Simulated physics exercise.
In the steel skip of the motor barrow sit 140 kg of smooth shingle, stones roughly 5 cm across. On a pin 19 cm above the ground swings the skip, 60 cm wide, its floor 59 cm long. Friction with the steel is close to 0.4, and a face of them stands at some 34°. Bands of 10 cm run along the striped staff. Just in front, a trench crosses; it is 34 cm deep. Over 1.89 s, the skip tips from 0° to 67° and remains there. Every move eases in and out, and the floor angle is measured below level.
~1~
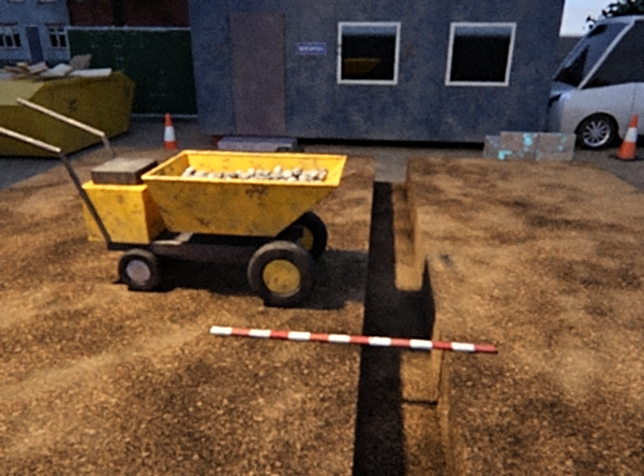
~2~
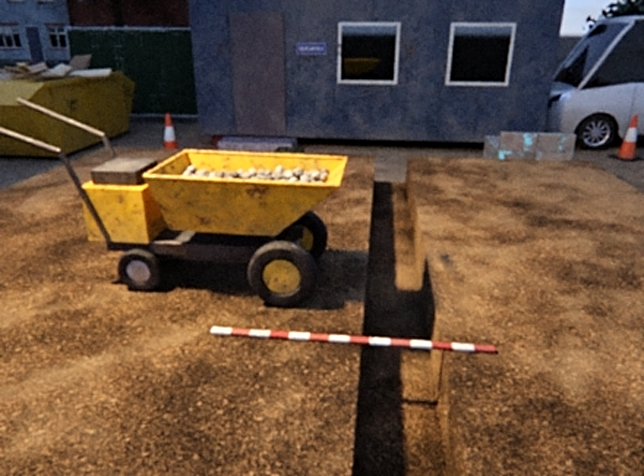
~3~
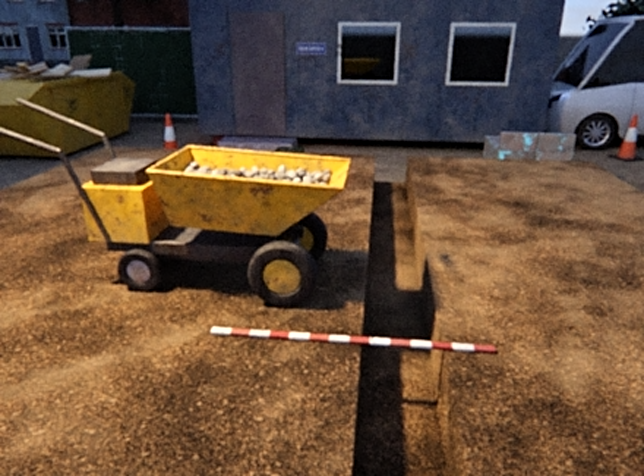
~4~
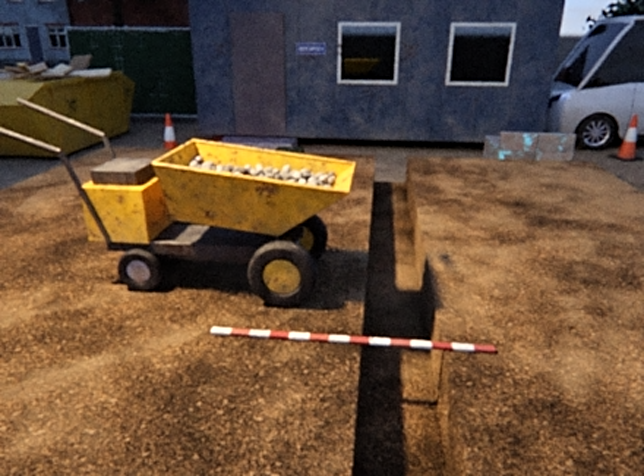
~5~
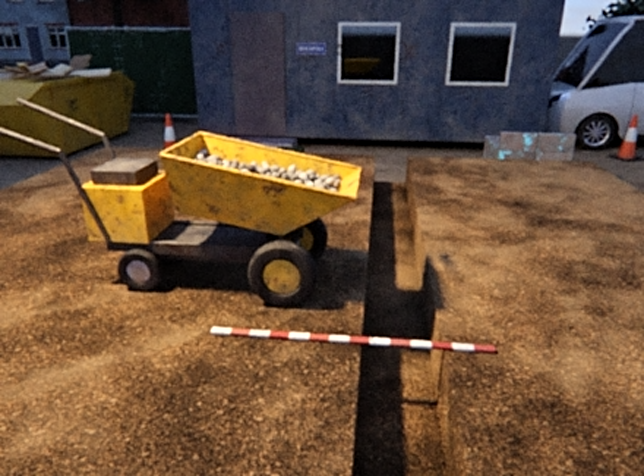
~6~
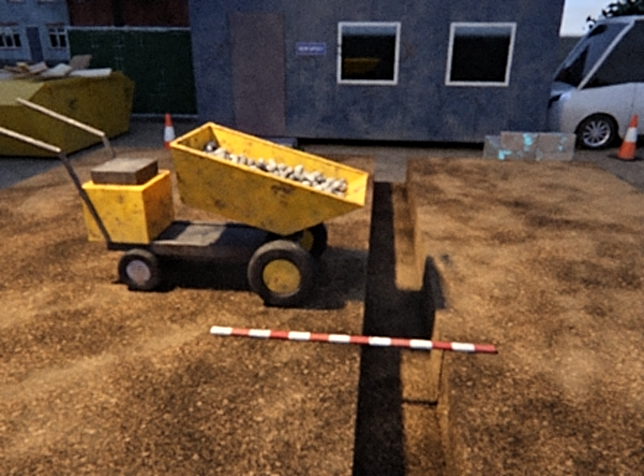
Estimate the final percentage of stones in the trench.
I would say 76 percent.
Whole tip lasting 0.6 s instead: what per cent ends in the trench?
I'd put it at some 55 in a hundred.
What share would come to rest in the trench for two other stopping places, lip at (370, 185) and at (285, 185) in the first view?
Roughly 35 per cent, then 95 per cent.
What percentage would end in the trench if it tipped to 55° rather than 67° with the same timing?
It comes out at about 80 percent.
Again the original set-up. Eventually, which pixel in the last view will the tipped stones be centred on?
In the last view, about (411, 324).
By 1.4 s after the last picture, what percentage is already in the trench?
Close to 55 per cent at that time.
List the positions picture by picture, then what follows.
Lip at (338, 185), floor tilted 0°, highest stones at (289, 176), in the first frame.
The skip is at 1°, its lip at (339, 186); the top of the load is at (290, 176), in the second frame.
Lip at (343, 189), floor tilted 3°, highest stones at (271, 175), in the third frame.
Lip at (349, 193), floor tilted 6°, highest stones at (213, 167), in the fourth frame.
The skip is at 11°, its lip at (356, 198); the top of the load is at (209, 160), in the fifth frame.
Lip at (364, 206), floor tilted 16°, highest stones at (213, 151), in the sixth frame.
Then, 0.8 s after the last picture the floor is at 57°, 98 % in the skip, 2 % in the trench; the foremost stones are at (412, 264).
Then, 1.4 s after the last picture the floor is at 67°, 28 % in the skip, 53 % in the trench, 19 % past the trench; the foremost stones are at (517, 308).
Then, 1.7 s after the last picture the floor is at 67°, 5 % in the skip, 71 % in the trench, 24 % past the trench; the foremost stones are at (579, 317).
Then, 3.7 s after the last picture the floor is at 67°, 0 % in the skip, 76 % in the trench, 24 % past the trench; the foremost stones are at (608, 325).
